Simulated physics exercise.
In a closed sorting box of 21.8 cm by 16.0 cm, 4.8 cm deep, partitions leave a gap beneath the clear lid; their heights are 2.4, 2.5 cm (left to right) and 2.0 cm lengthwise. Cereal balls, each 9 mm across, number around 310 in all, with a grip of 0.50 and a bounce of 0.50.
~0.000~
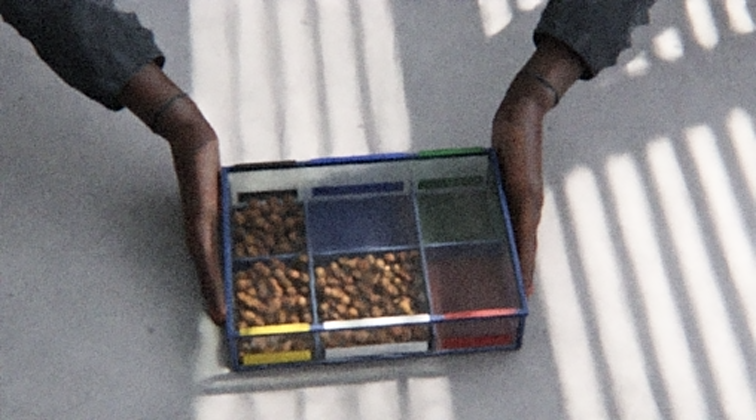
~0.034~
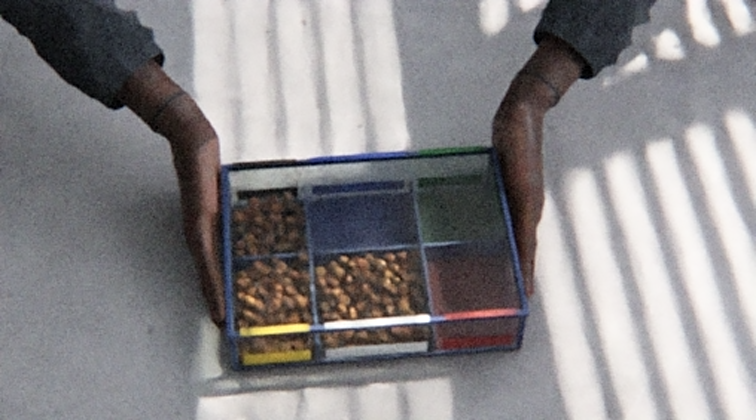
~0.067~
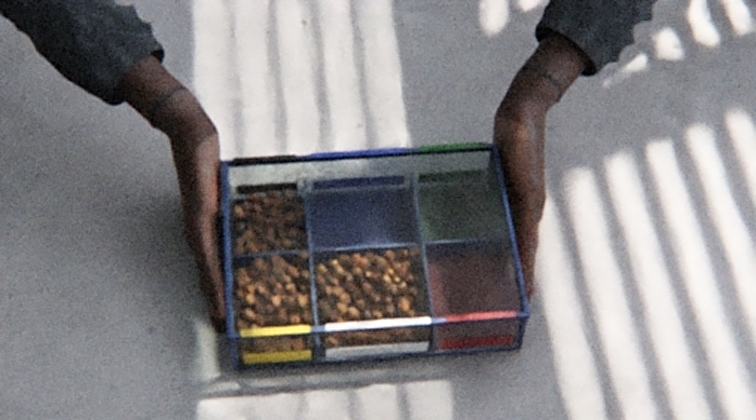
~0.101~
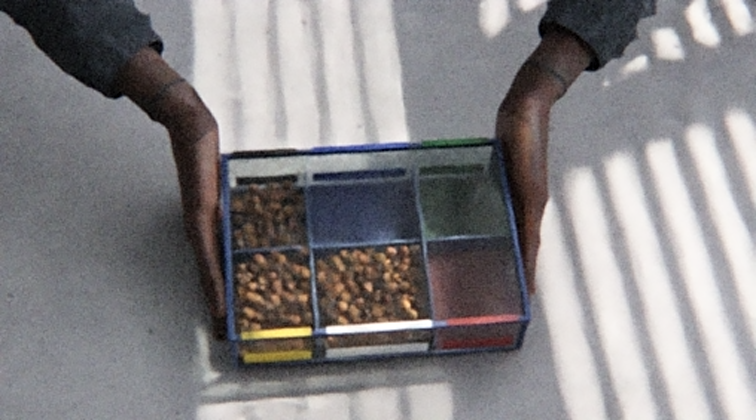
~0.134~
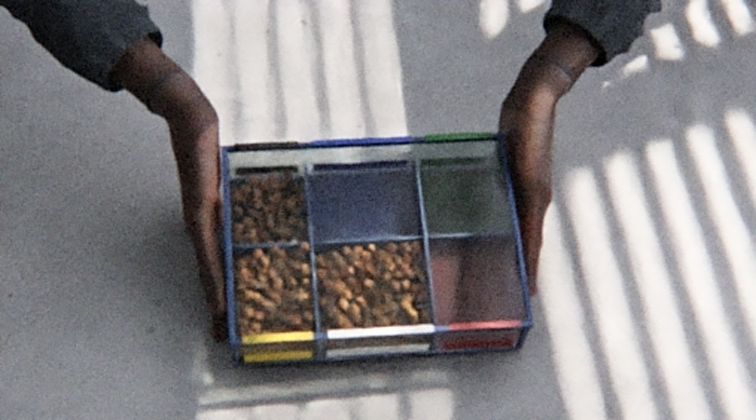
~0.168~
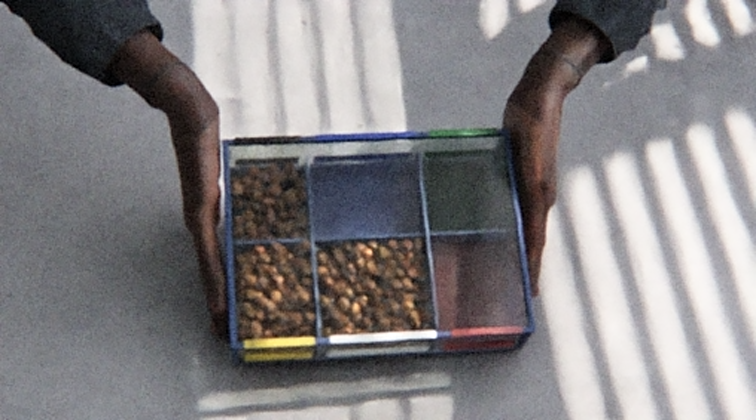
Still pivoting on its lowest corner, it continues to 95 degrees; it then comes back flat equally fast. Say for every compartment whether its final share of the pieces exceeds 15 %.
Red compartment: Does not exceed, blue compartment: Does not exceed, green compartment: Does not exceed, yellow compartment: Exceeds, white compartment: Exceeds, black compartment: Does not exceed.
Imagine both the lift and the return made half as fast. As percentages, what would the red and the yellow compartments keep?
In that case red keeps 5 per cent while yellow keeps 40 per cent.
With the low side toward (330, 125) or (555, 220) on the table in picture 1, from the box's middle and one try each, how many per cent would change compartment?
About 75 per cent on the first try and 85 per cent on the second.
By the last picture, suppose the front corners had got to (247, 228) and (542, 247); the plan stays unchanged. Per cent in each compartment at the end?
Red 0; blue 35; green 35; yellow 0; white 5; black 20.
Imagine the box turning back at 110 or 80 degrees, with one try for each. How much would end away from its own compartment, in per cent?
Roughly 25 percent for the first try and 15 percent for the second.
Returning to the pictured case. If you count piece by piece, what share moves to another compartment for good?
25 percent.
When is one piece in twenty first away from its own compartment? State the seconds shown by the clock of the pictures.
Reading: T about 0.70 s.
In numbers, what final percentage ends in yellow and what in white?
Yellow 45; white 50.
After 0.73 s, tilt 95 degrees; yellow 40 %, white 50 %, black 10 %.
After 1.11 s, tilt 41 degrees; red 5 %, yellow 45 %, white 50 %.
Then, at 1.57 s, tilt 0 degrees; red 5 %, yellow 45 %, white 50 %.
By 2.1 s all is still; red 5 %, blue 0 %, green 0 %, yellow 45 %, white 50 %, black 0 %.
